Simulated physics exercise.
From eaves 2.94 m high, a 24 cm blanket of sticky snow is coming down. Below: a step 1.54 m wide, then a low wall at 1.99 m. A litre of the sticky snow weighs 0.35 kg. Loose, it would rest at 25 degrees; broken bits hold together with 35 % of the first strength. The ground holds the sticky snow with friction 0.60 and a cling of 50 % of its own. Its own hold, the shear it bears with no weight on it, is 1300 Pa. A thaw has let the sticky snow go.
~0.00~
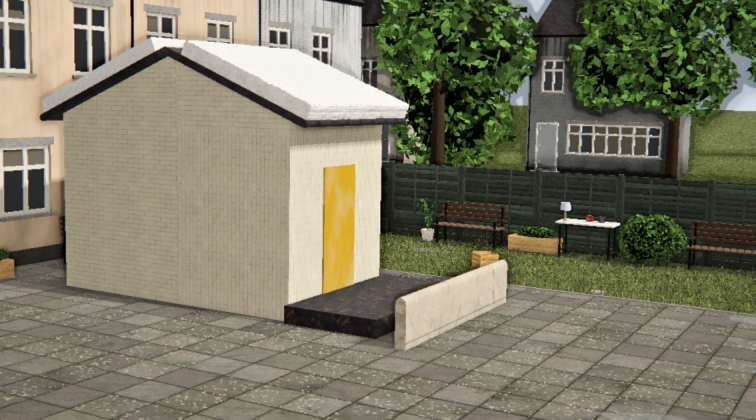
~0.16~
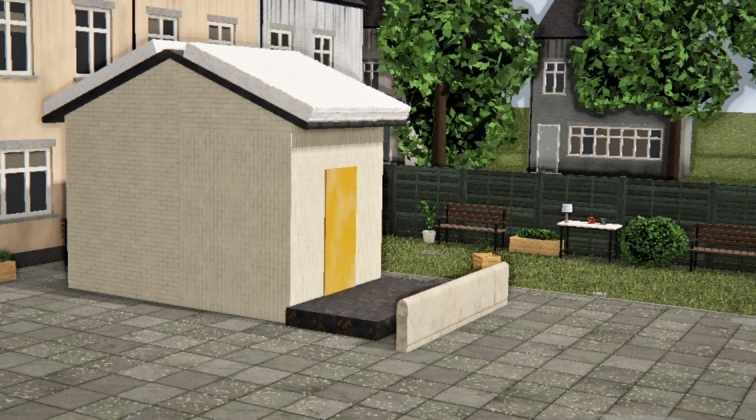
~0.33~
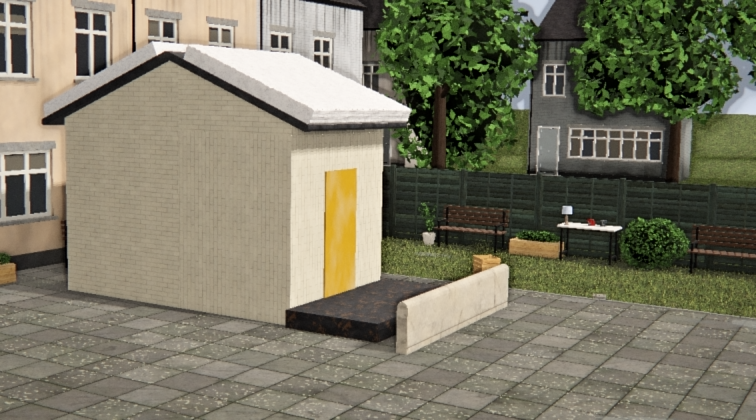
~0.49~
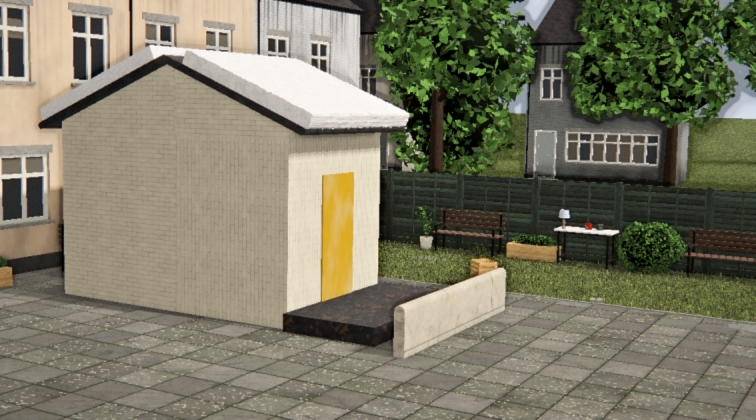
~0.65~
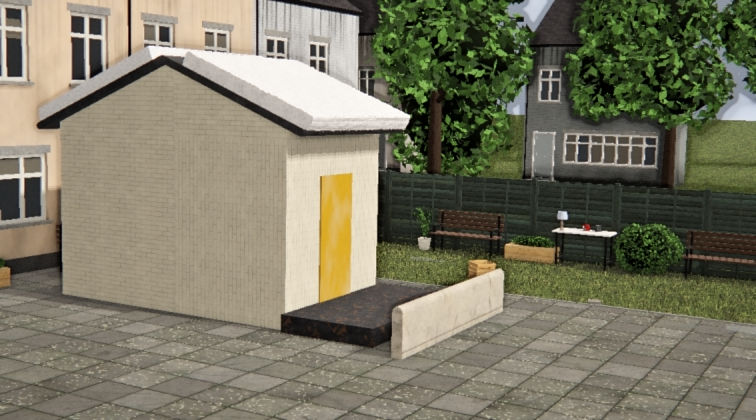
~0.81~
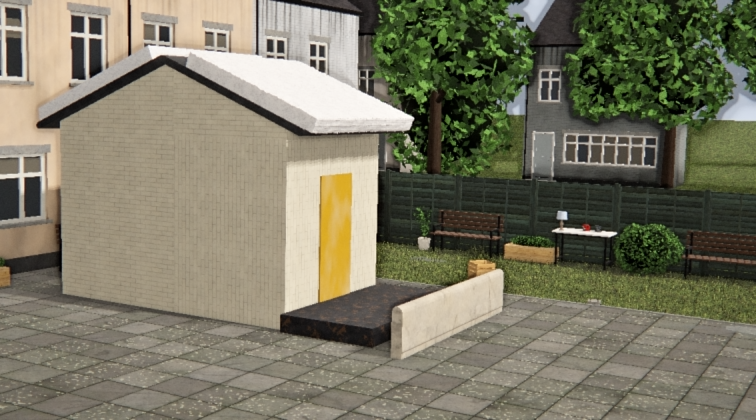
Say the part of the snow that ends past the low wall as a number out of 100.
About 3 %.
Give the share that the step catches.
About 35 %.
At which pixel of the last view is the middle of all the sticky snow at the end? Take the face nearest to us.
At about (379, 319).
By 1.21 s, 99 % is still on the roof and 0 % is past the low wall.
By 1.67 s, 75 % is still on the roof and 0 % is past the low wall.
By 2.14 s, 44 % is still on the roof and 0 % is past the low wall.
By 2.60 s, none is still on the roof and 0 % is past the low wall.
By 3.70 s, at the end, none is still on the roof and 3 % is past the low wall.
